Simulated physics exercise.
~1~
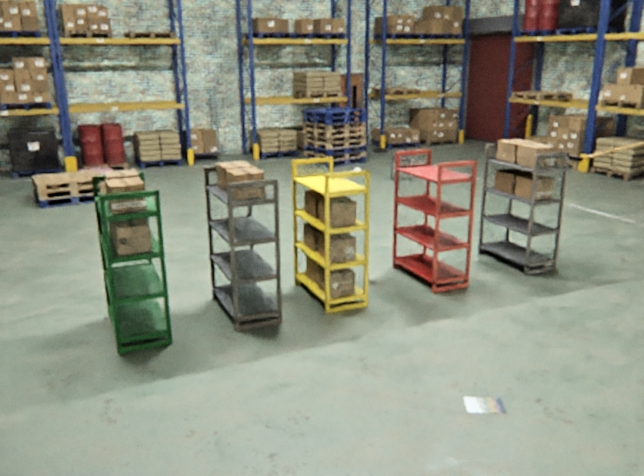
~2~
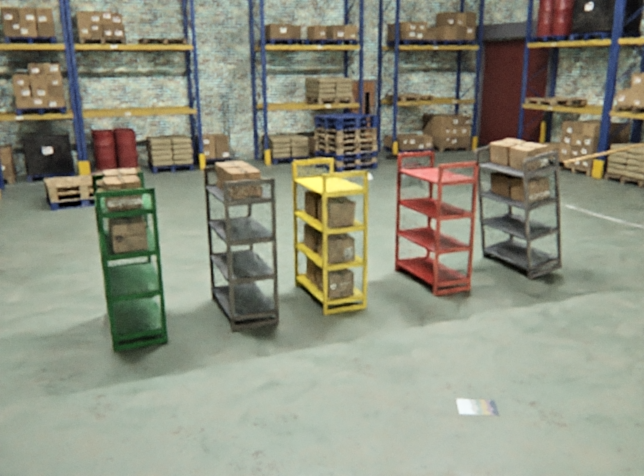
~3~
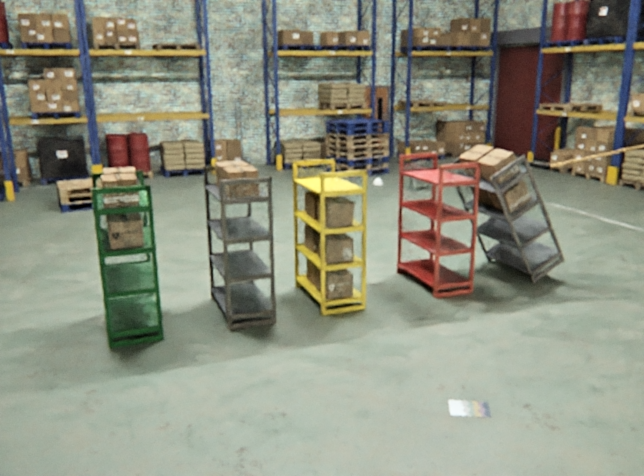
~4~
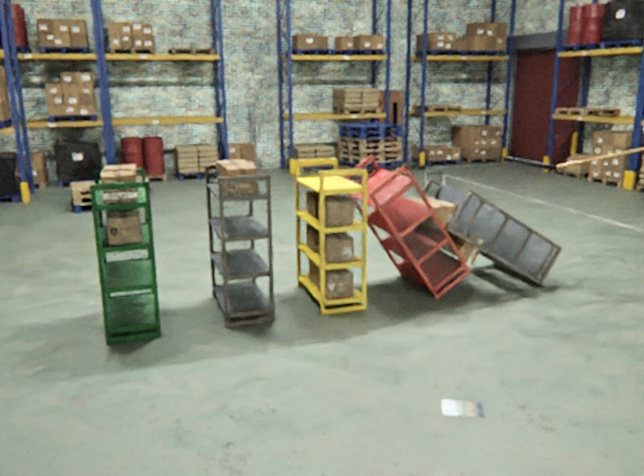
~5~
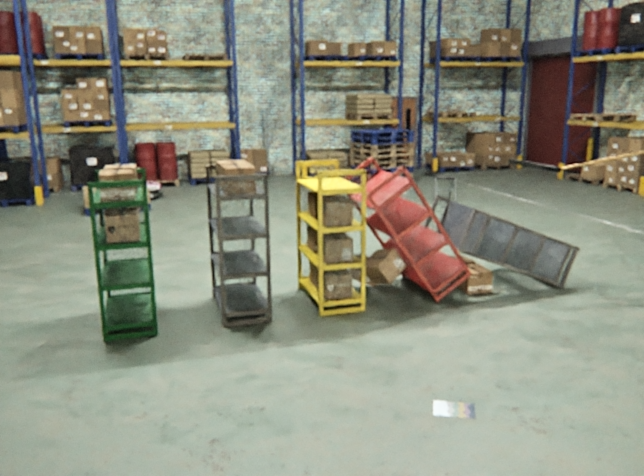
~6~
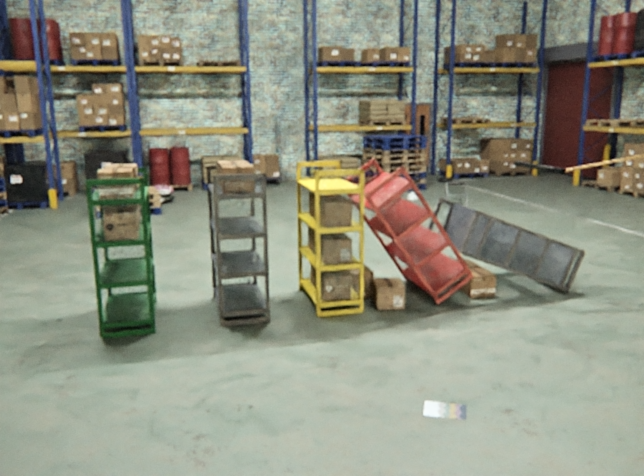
The grey shelving unit at the right end tipped left into the red one, which toppled against the yellow unit and stayed propped there as cartons spilled to the floor, while the grey unit slid down behind it and the other three remained standing.
